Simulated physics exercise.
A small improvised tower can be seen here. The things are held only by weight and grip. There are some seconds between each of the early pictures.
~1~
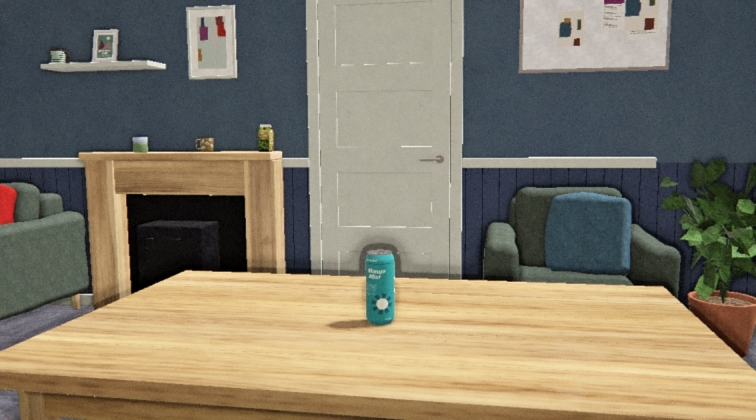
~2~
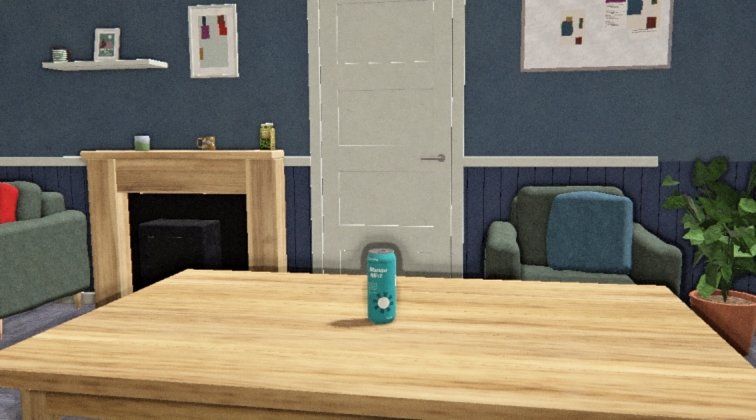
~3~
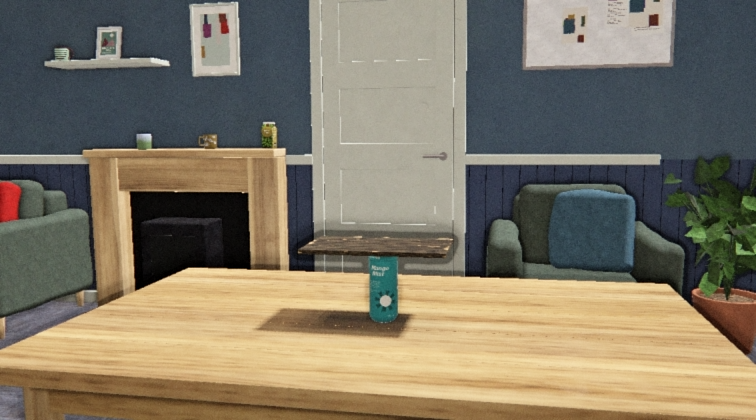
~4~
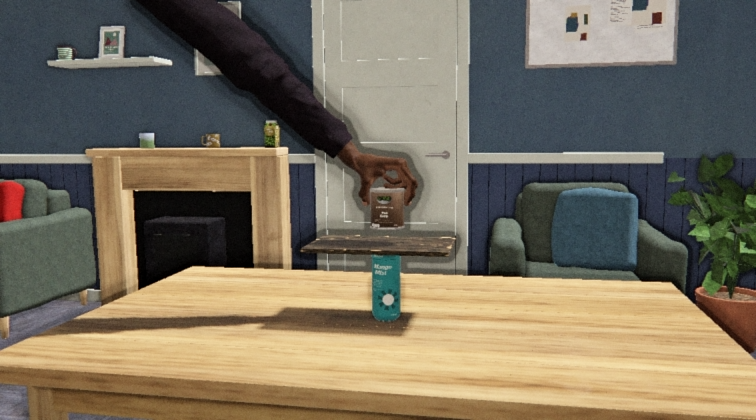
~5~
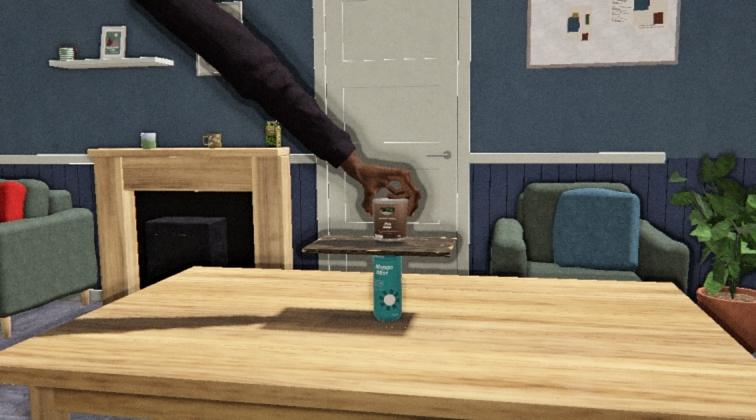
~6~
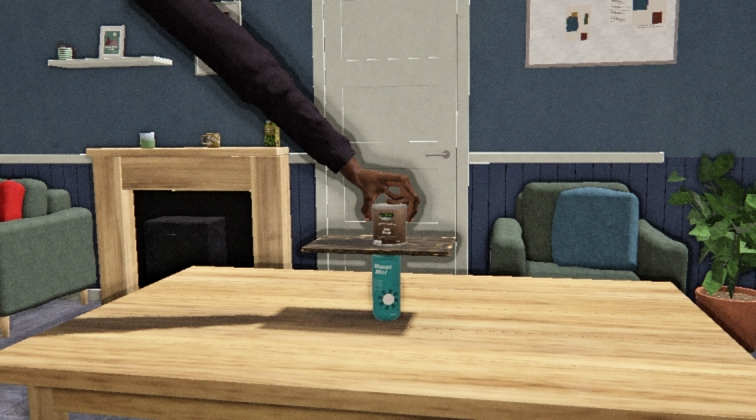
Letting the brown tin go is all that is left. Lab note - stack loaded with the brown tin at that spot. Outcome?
Looks to me like it is stable after that.
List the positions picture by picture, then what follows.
In the first frame, the last thing is not in view yet.
In the second frame, the last thing is not in view yet.
In the third frame, the last thing is not in view yet; black board (379, 246).
The fourth frame shows on its way; brown tin (387, 208); black board (381, 245).
The fifth frame shows on its way; brown tin (391, 219); black board (383, 245).
The sixth frame shows in place under the hand; brown tin (390, 224); black board (382, 245).
Then, 0.20 s past the last view, nothing moves.
Then, 0.40 s past the last view, brown tin resting near (390, 225).
Finally, all 3 still in place. Final places as the last picture's camera would see them, brown tin near (390, 225). The stack keeps its balance.
